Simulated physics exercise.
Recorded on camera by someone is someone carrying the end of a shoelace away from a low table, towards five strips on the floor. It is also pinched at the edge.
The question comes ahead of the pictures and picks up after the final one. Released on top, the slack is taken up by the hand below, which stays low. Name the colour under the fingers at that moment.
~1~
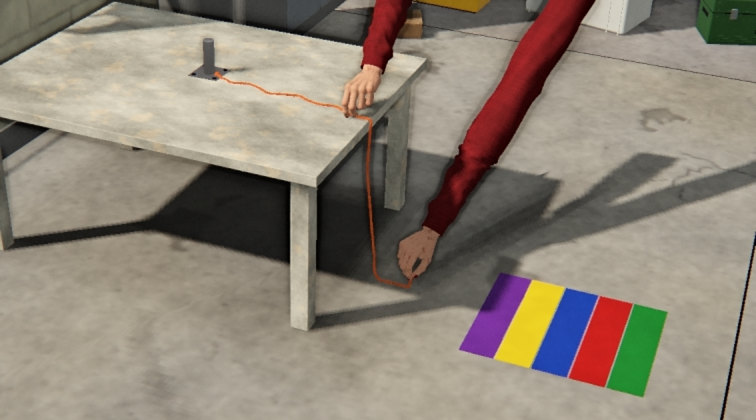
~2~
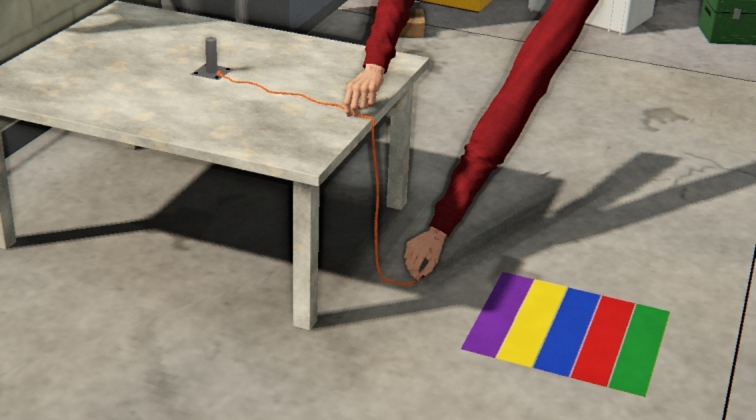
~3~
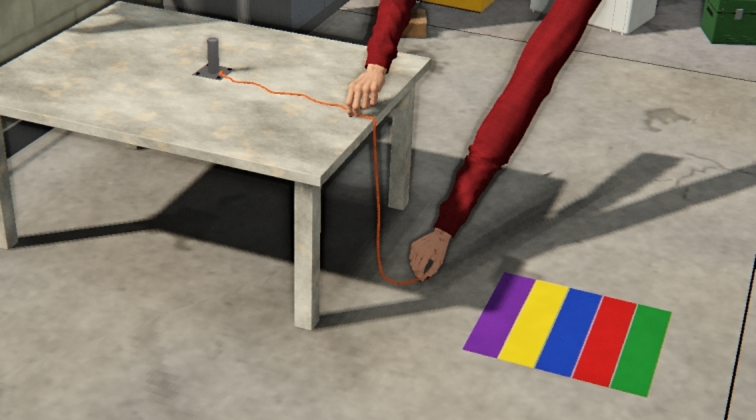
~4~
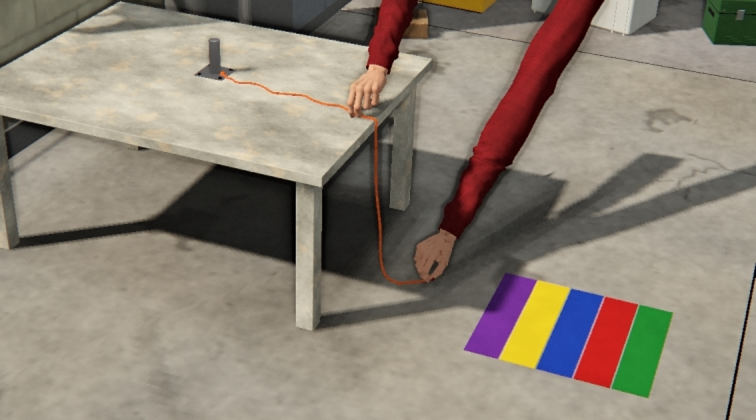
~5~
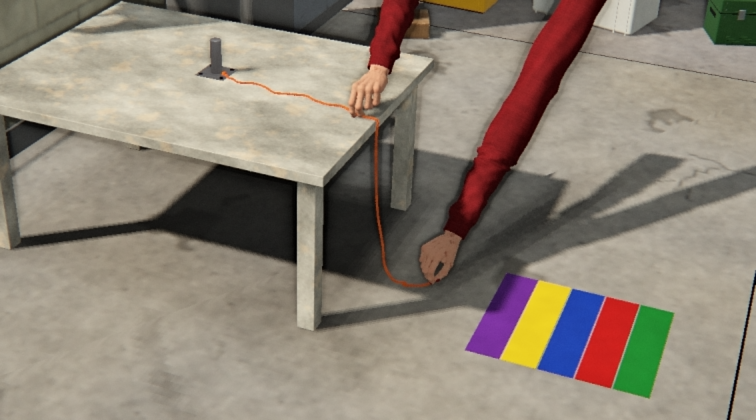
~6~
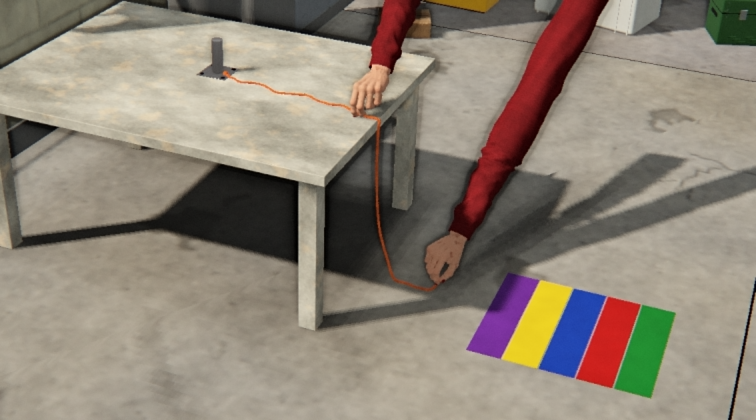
Yellow.
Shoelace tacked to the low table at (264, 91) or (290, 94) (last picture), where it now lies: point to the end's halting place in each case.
First (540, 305), then (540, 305).
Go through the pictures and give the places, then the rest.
In the first picture, end (412, 276); purple (484, 339); yellow (519, 348); blue (555, 357); red (592, 366); green (630, 376).
In the second picture, end (419, 277); shoelace through (236, 82) (294, 94) (346, 110) (374, 155) (376, 217) (379, 271).
In the third picture, end (424, 278).
In the fourth picture, end (429, 279); shoelace through (240, 83) (297, 95) (349, 111) (376, 156) (379, 218) (384, 272).
In the fifth picture, end (434, 281).
In the sixth picture, end (439, 281); shoelace through (242, 83) (300, 95) (352, 110) (377, 156) (378, 217) (391, 273).
A little later, end near (488, 293); short of the strips.
Next, end near (525, 302); over purple.
When it is tight, end near (545, 307); over yellow. The end stops over the yellow strip.
